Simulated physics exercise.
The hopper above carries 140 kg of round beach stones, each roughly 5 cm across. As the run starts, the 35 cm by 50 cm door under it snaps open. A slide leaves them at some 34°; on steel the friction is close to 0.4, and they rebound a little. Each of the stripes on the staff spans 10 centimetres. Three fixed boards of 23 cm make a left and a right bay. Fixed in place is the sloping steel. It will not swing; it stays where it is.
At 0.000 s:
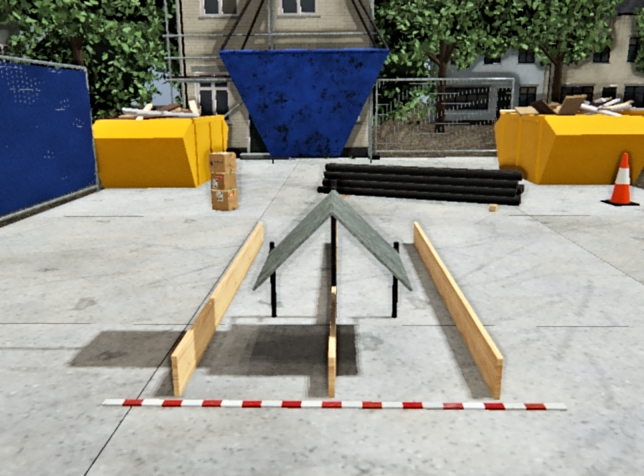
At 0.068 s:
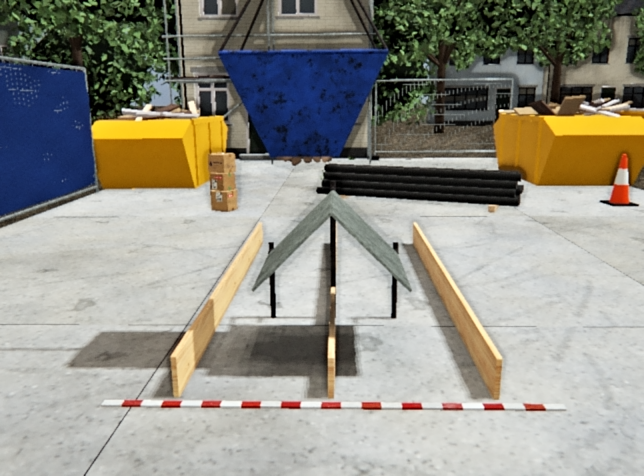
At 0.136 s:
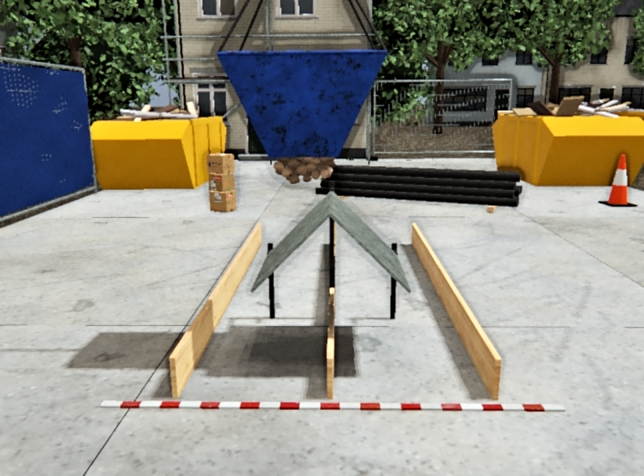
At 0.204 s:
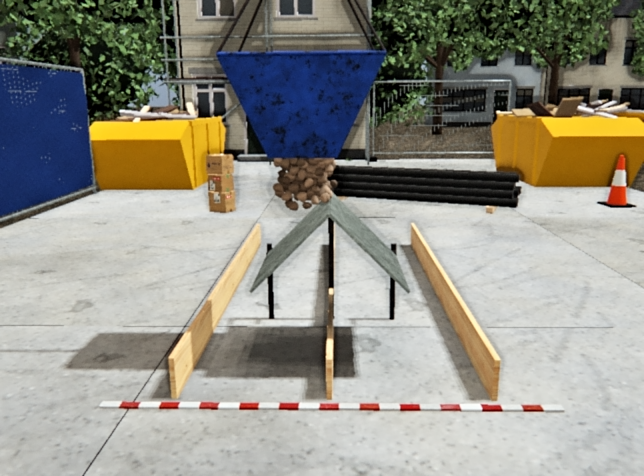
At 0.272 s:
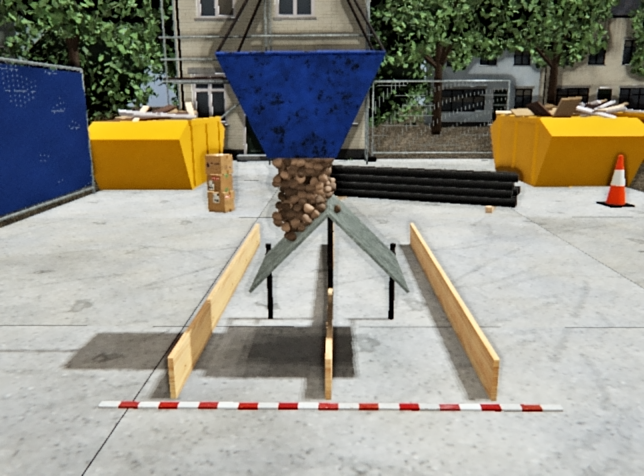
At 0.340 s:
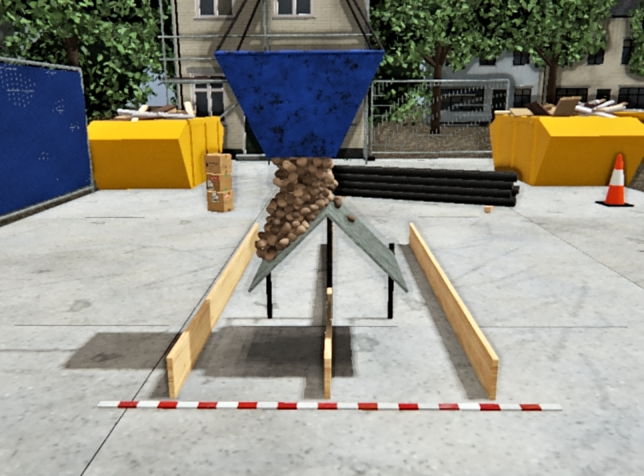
A large blue hopper hangs above a pale paved yard with trees and buildings behind, seen from the front and slightly above. Yellow skips stand on both sides, with black pipes, stacked bricks and an orange cone nearby, and a grey peaked board, three wooden planks and a red-and-white staff in front. Brown stones pour from the hopper onto the peak and slide down its left slope.
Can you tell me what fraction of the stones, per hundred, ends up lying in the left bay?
I'd say around 86 in every hundred.
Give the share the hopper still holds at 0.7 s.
About 0 %.
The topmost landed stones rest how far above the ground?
Roughly 24 centimetres.
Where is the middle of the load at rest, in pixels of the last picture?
Centre at rest: Roughly (228, 344).
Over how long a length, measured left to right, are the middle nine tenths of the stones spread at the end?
Width: Near 110 cm.
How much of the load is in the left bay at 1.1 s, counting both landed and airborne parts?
Something like 85 percent.
After 0.7 s, 0 % in the hopper, 36 % on the steel, 2 % falling or lying left of the bays, 61 % falling or lying in the left bay, 1 % falling or lying in the right bay; the stones farthest right are at (421, 291).
After 1.1 s, 0 % in the hopper, 10 % falling or lying left of the bays, 86 % falling or lying in the left bay, 4 % falling or lying in the right bay; the stones farthest right are at (464, 351).
After 1.7 s, 0 % in the hopper, 10 % falling or lying left of the bays, 86 % falling or lying in the left bay, 4 % falling or lying in the right bay; the stones farthest right are at (460, 345).
After 2.6 s, 0 % in the hopper, 10 % falling or lying left of the bays, 86 % falling or lying in the left bay, 4 % falling or lying in the right bay; the stones farthest right are at (460, 345).
After 4.5 s, 0 % in the hopper, 10 % left of the bays, 86 % in the left bay, 4 % in the right bay; the stones farthest right are at (460, 345).
